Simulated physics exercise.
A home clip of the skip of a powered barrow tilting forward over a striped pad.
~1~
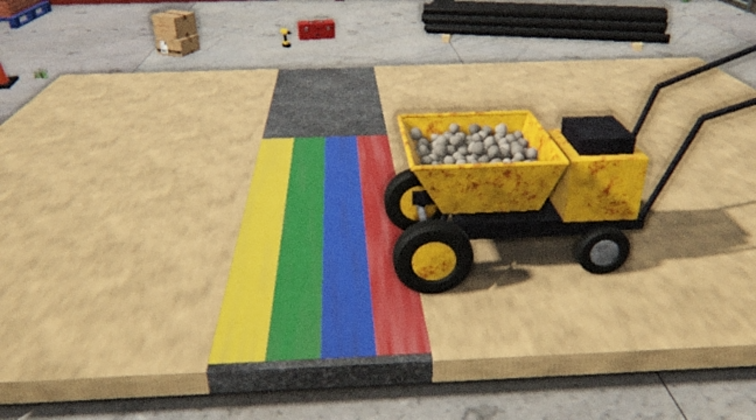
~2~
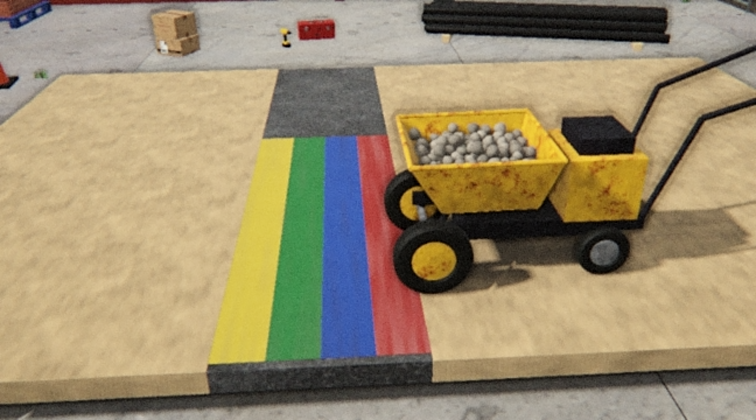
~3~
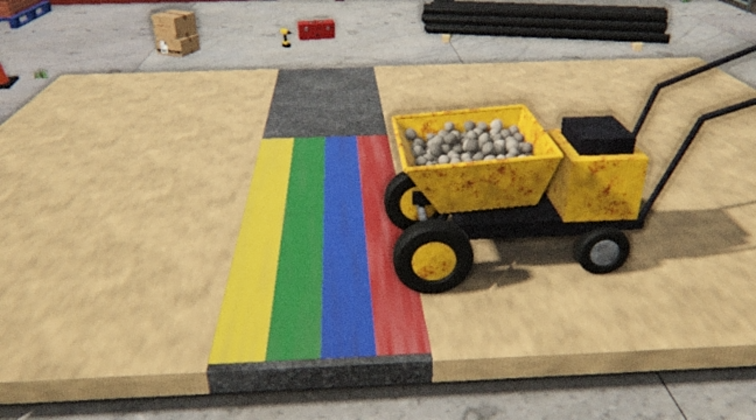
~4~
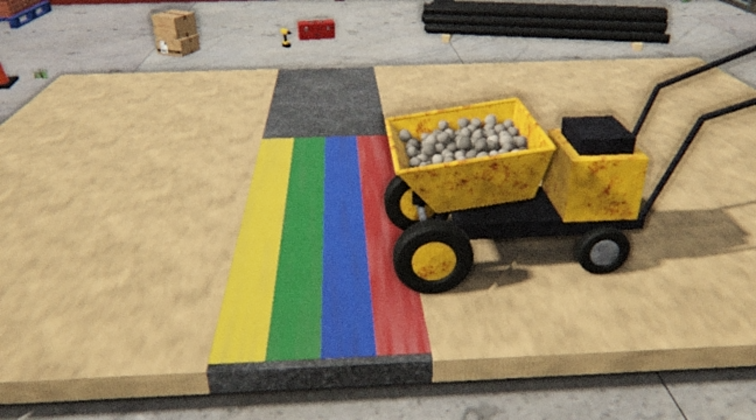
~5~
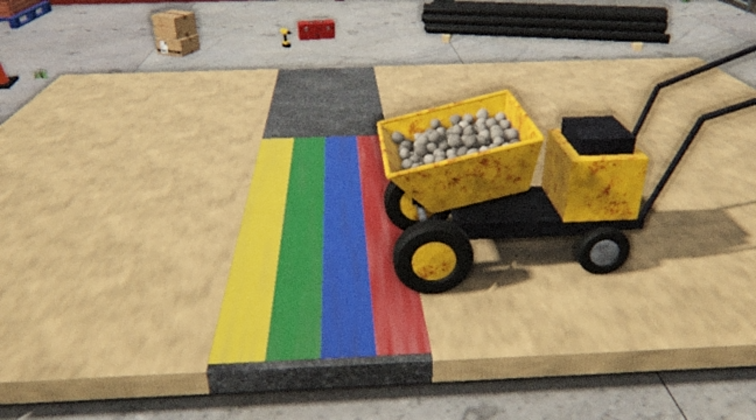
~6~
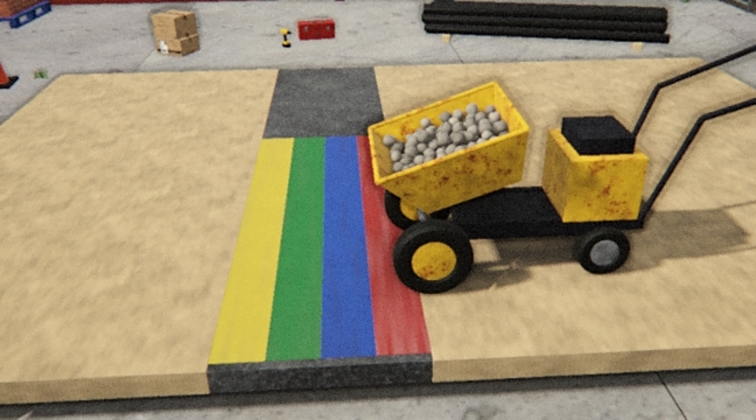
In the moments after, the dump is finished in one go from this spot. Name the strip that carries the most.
Most lies over the green band.
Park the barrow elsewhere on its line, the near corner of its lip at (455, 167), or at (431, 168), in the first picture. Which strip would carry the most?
One: The blue one. Two: The green one.
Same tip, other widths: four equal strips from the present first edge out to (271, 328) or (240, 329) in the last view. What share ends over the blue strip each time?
Roughly 0 per cent, and 0 per cent.
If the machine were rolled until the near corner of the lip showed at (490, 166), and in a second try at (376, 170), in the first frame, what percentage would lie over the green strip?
First some 20, then 20 per cent.
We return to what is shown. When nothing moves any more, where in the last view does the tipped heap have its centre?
Near (287, 257).
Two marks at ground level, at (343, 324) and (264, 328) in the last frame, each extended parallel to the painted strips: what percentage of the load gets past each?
The first gives 90 %, the second 40 %.
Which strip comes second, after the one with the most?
The runner-up: That yellow strip.
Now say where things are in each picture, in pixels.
In the first picture, lip of the skip at (413, 168), level; top of the load at (475, 149), river pebbles; red strip at (399, 317); blue strip at (348, 320); green strip at (296, 322); yellow strip at (243, 325).
In the second picture, lip of the skip at (411, 169), level; top of the load at (485, 149).
In the third picture, lip of the skip at (406, 170), tipped barely; top of the load at (481, 147).
In the fourth picture, lip of the skip at (399, 173), tipped a little; top of the load at (483, 145).
In the fifth picture, lip of the skip at (389, 177), tipped a little; top of the load at (484, 136).
In the sixth picture, lip of the skip at (378, 182), tipped clearly; top of the load at (476, 137); red strip at (399, 317); blue strip at (348, 320); green strip at (296, 322); yellow strip at (243, 325).
Soon, skip tipped steeply; all in the skip.
A while on, skip tipped right over; about two thirds in the skip; a stray few over the blue strip; about a quarter over the green strip; a small part over the yellow strip; a stray few falling.
Towards the end, skip tipped right over; a small part in the skip; a stray few over the red strip; a small part over the blue strip; about half over the green strip; about a quarter over the yellow strip; a small part off the paint.
Finally, skip tipped right over; a small part in the skip; a stray few over the red strip; a small part over the blue strip; about half over the green strip; about a quarter over the yellow strip; a small part off the paint.
